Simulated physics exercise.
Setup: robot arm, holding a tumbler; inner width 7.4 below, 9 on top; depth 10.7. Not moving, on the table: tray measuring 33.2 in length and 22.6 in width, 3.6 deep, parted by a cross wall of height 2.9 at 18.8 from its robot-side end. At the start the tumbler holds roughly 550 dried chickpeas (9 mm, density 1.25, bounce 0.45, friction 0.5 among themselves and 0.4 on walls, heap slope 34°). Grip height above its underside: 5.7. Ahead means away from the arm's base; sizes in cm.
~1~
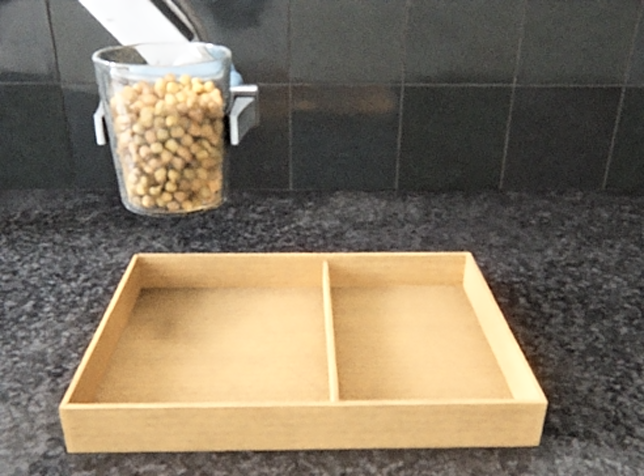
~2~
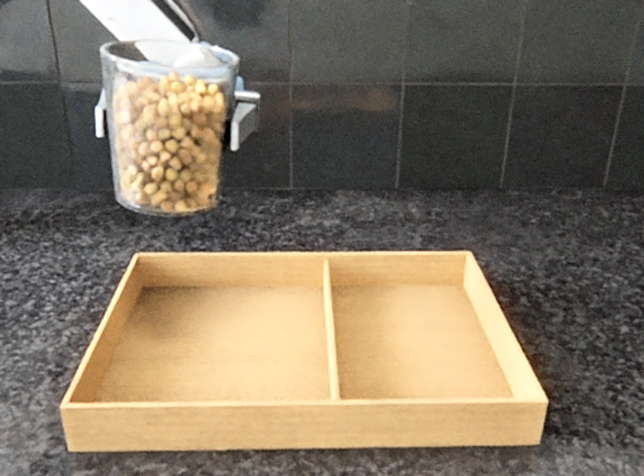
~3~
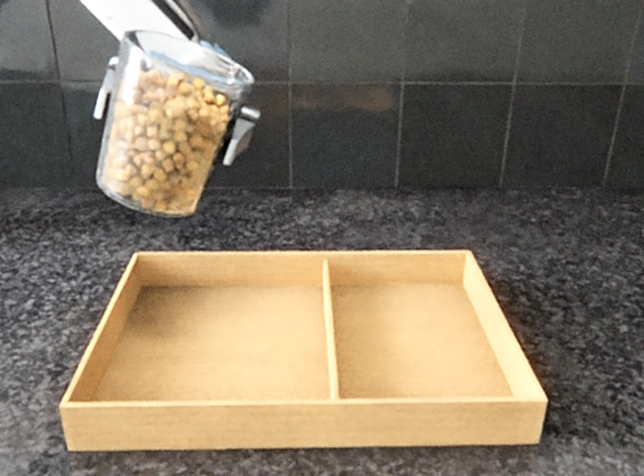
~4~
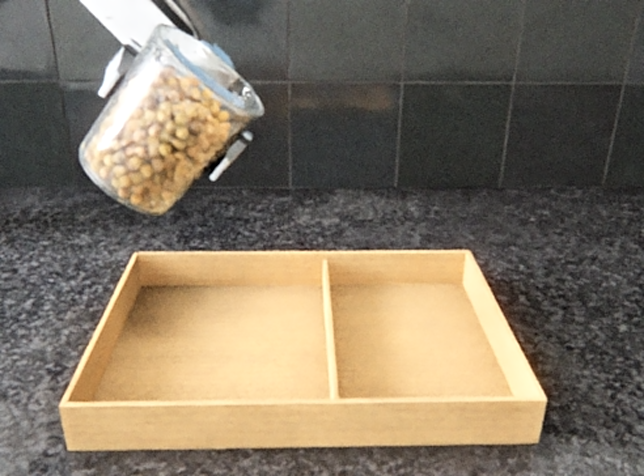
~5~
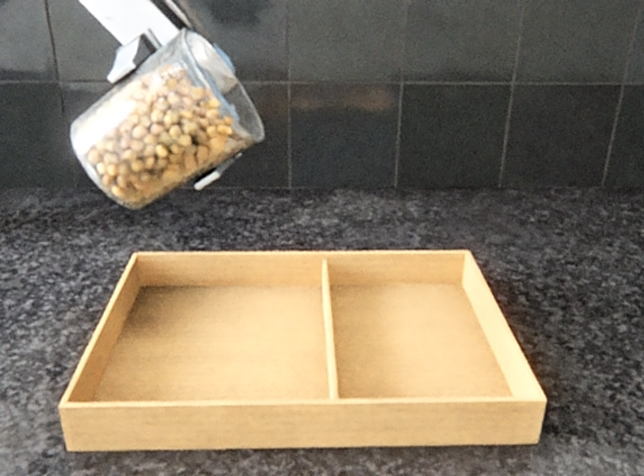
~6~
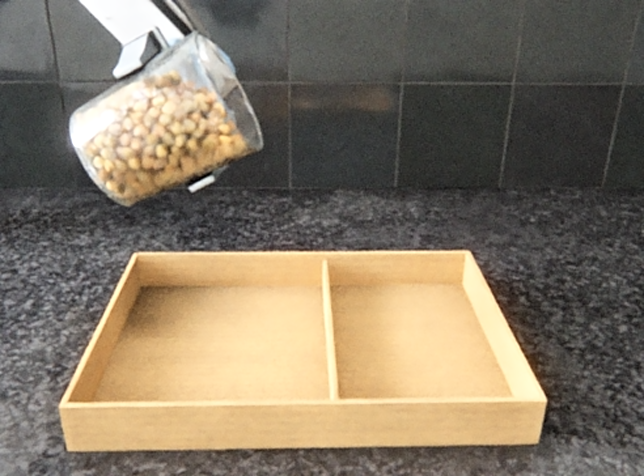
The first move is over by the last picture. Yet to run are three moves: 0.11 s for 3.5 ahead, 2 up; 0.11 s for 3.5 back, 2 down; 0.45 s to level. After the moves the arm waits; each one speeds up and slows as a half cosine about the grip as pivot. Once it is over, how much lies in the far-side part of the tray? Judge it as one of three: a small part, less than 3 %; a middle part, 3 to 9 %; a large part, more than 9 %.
A large part, more than 9 %.
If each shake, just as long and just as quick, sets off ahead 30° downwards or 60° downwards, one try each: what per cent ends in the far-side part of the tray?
Near 5 and 0 percent respectively.
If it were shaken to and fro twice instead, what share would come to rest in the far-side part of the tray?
That would give close to 20 percent.
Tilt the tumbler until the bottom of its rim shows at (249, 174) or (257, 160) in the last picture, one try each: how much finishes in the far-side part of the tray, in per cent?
The first try gives around 50 percent and the second around 35 percent.
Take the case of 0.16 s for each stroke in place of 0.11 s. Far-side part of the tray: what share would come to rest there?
In that case about 0 in a hundred.
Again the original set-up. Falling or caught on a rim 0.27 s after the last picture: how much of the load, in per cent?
That comes to about 24 per cent, more or less.
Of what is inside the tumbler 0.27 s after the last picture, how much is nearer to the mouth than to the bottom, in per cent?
Close to 55 in a hundred.
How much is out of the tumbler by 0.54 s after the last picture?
Roughly 30 per cent by then.
Then, 0.27 s after the last picture, tilted 60° forward, highest piece 23 above the table; 417 in the tumbler, 132 in flight or on a rim.
Then, 0.54 s after the last picture, tilted 13° forward, highest piece 24 above the table; 397 in the tumbler, 85 in the far-side part, 64 in the robot-side part, 3 in flight or on a rim.
Then, 0.87 s after the last picture, level, highest piece 23 above the table; 397 in the tumbler, 85 in the far-side part, 67 in the robot-side part.
Then, 1.92 s after the last picture, level, highest piece 23 above the table; 397 in the tumbler, 85 in the far-side part, 67 in the robot-side part.
Final count, 397 in the tumbler, 85 in the far-side part, 67 in the robot-side part. That is 15 % in the far-side part of the tray.
